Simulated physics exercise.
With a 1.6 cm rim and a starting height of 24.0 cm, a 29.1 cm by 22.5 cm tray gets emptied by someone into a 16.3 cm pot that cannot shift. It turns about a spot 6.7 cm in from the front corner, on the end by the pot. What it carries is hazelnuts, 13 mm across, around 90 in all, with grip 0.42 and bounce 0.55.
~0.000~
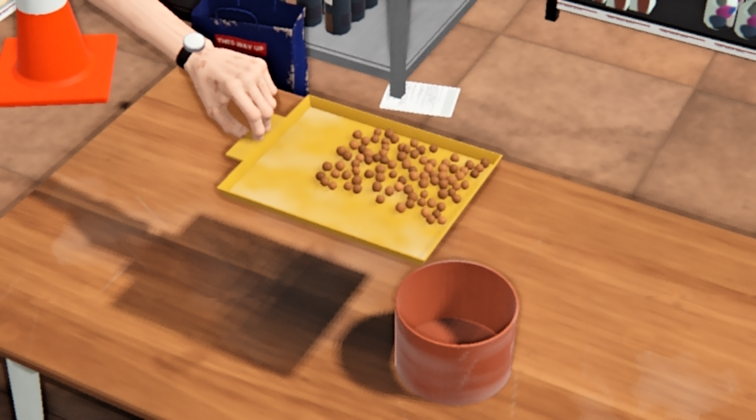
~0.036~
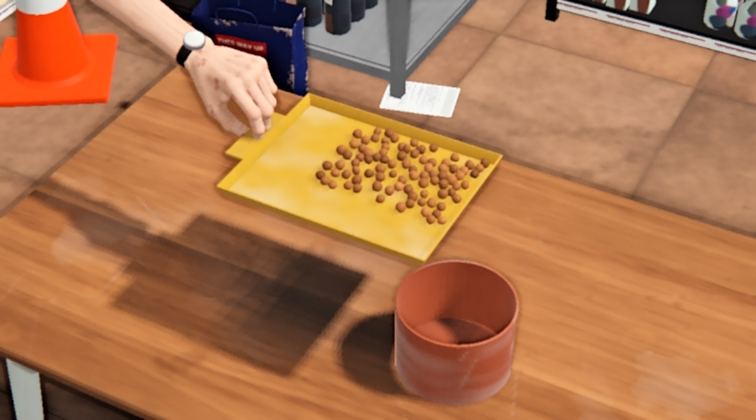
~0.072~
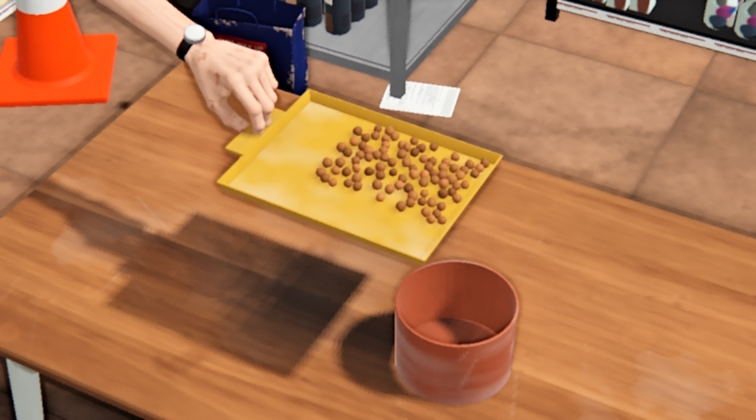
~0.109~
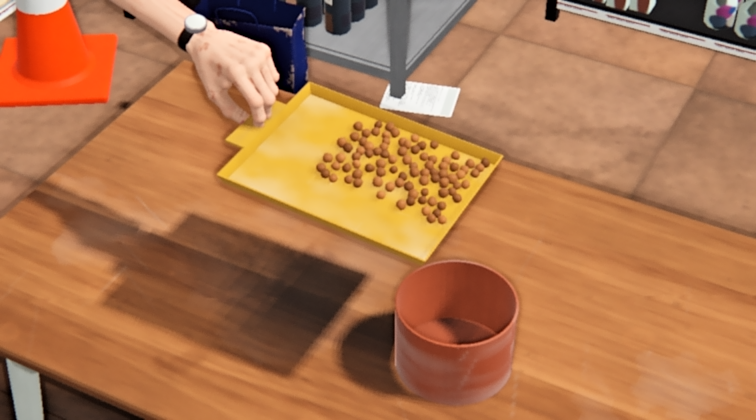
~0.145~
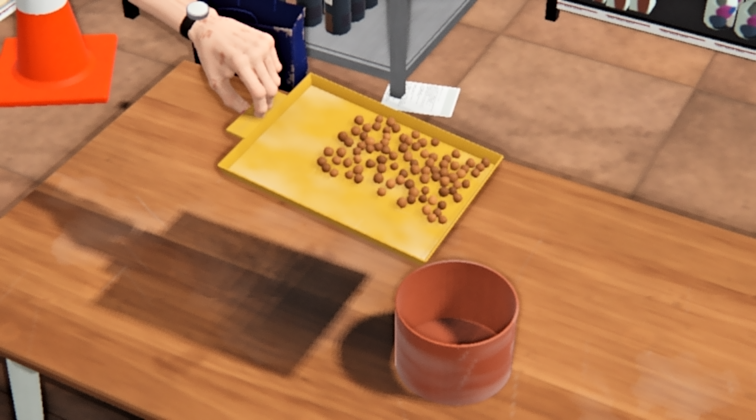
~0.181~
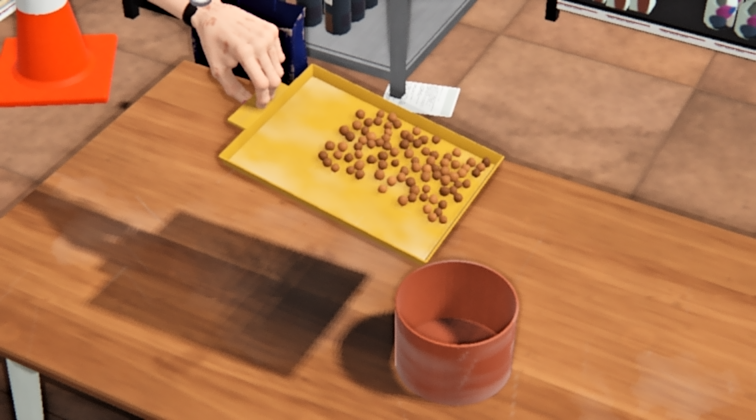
The clip opens on a hand holding a yellow tray of small round brown pieces level above a wooden table, near a reddish pot. After a brief stillness, the hand rises slightly, tilting the tray gently toward its right front corner, while the pieces barely shift and the pot stays still.
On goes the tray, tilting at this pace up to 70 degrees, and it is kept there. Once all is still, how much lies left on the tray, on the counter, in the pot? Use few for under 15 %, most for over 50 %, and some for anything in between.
Tray: Some, counter: Some, pot: Some.
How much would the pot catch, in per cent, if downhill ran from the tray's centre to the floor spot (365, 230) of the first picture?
About 15 per cent.
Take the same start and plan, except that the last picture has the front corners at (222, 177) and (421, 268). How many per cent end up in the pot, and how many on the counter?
You'd end with pot at 10 and counter at 90.
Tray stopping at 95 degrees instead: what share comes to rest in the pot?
Then about 55 per cent.
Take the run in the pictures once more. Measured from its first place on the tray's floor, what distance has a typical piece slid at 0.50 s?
Roughly 6 cm.
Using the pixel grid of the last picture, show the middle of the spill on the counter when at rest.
(543, 324).
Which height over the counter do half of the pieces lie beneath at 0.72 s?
About 26 cm.
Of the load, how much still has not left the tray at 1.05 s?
It's roughly 40 percent.
Then, at 0.50 s, tilt 40 degrees; the tray holds 100 %, the pot 0 %.
Then, at 0.72 s, tilt 59 degrees; the tray holds 90 %, the pot 0 %.
After 1.05 s, tilt 70 degrees; the tray holds 40 %, the pot 20 %.
At rest (3.0 s), tray 30 %, counter 35 %, pot 35 %.
